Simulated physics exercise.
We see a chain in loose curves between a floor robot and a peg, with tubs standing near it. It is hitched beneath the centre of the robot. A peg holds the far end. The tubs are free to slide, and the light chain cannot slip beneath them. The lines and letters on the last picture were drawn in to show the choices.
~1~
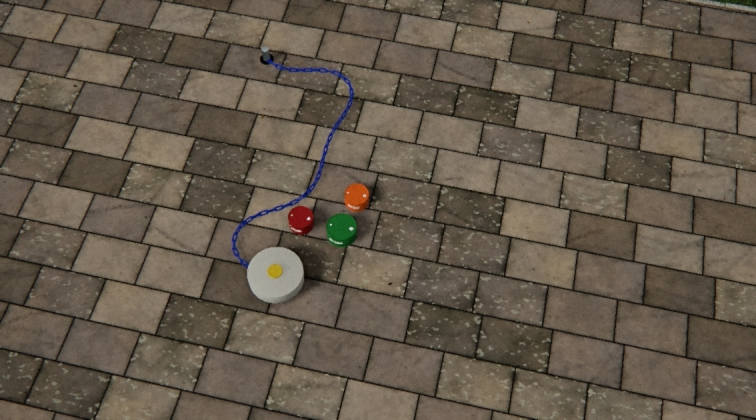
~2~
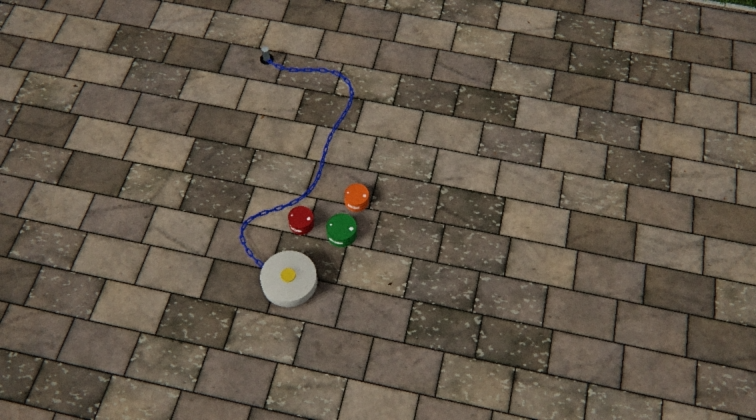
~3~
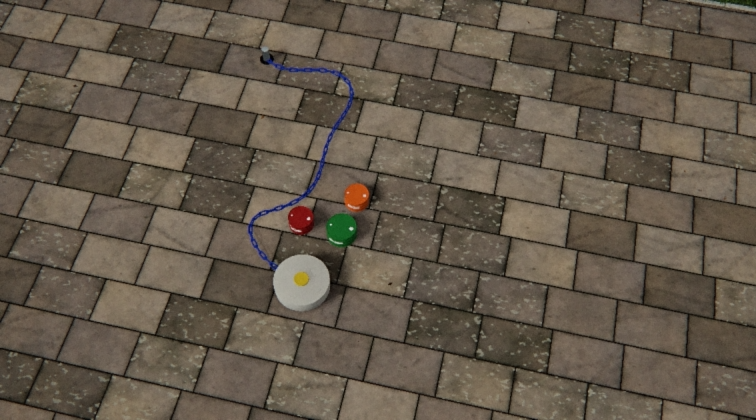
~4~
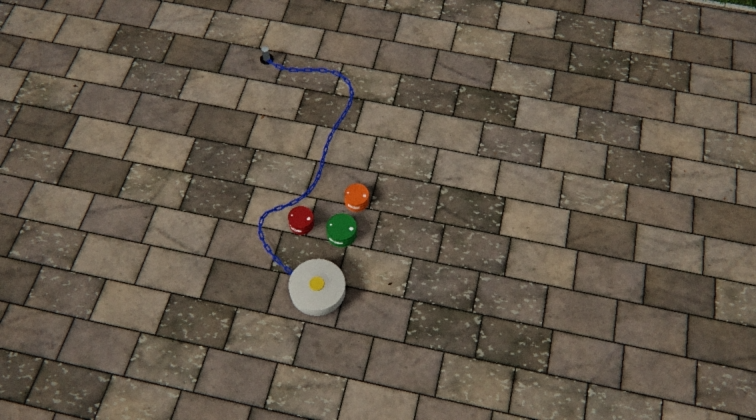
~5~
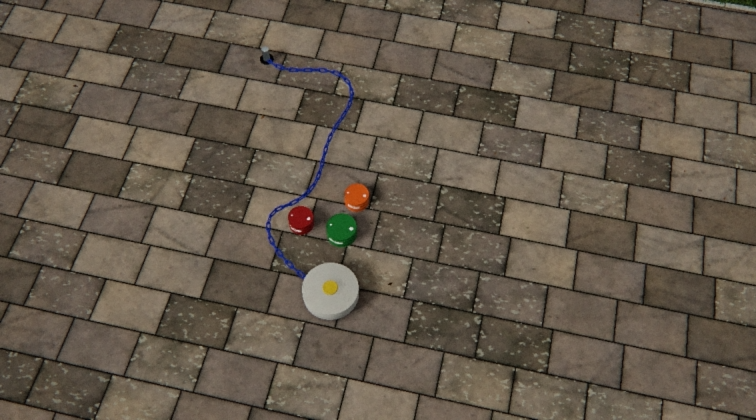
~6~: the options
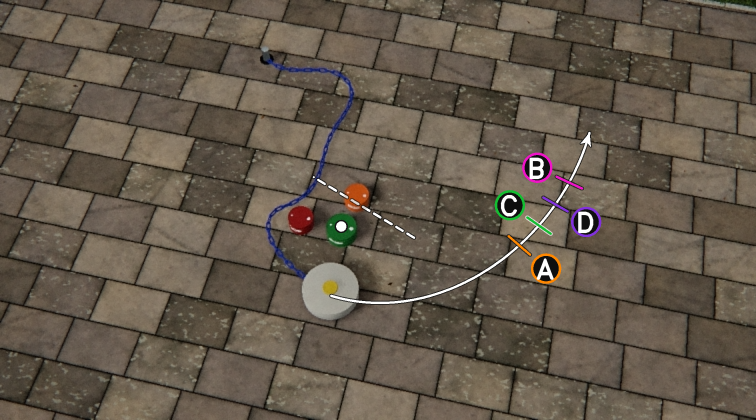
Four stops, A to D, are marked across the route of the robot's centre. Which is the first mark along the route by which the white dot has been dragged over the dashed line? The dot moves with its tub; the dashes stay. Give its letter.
It can halt at C.
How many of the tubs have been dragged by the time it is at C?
Three.
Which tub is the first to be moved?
The red one.
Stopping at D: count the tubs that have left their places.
Three.
On the marked copy, A at (519, 245); B at (569, 183); C at (539, 226); D at (555, 204); the dashed line at (363, 207); the route from (331, 296) via (508, 255) to (590, 133); the white dot at (341, 226).
Following C. Soon after the start, robot (416, 295); green tub (342, 230).
Later, robot (492, 263); green tub (342, 230); red tub (314, 213).
In the end, robot (540, 221); green tub (371, 203); orange tub (368, 181); red tub (347, 192); the dot on the green tub is over the dashed line.
As for the rest, A leaves the dotted tub short, at (356, 217); B does it too, but is farther than needed; D does it too, but is farther than needed.
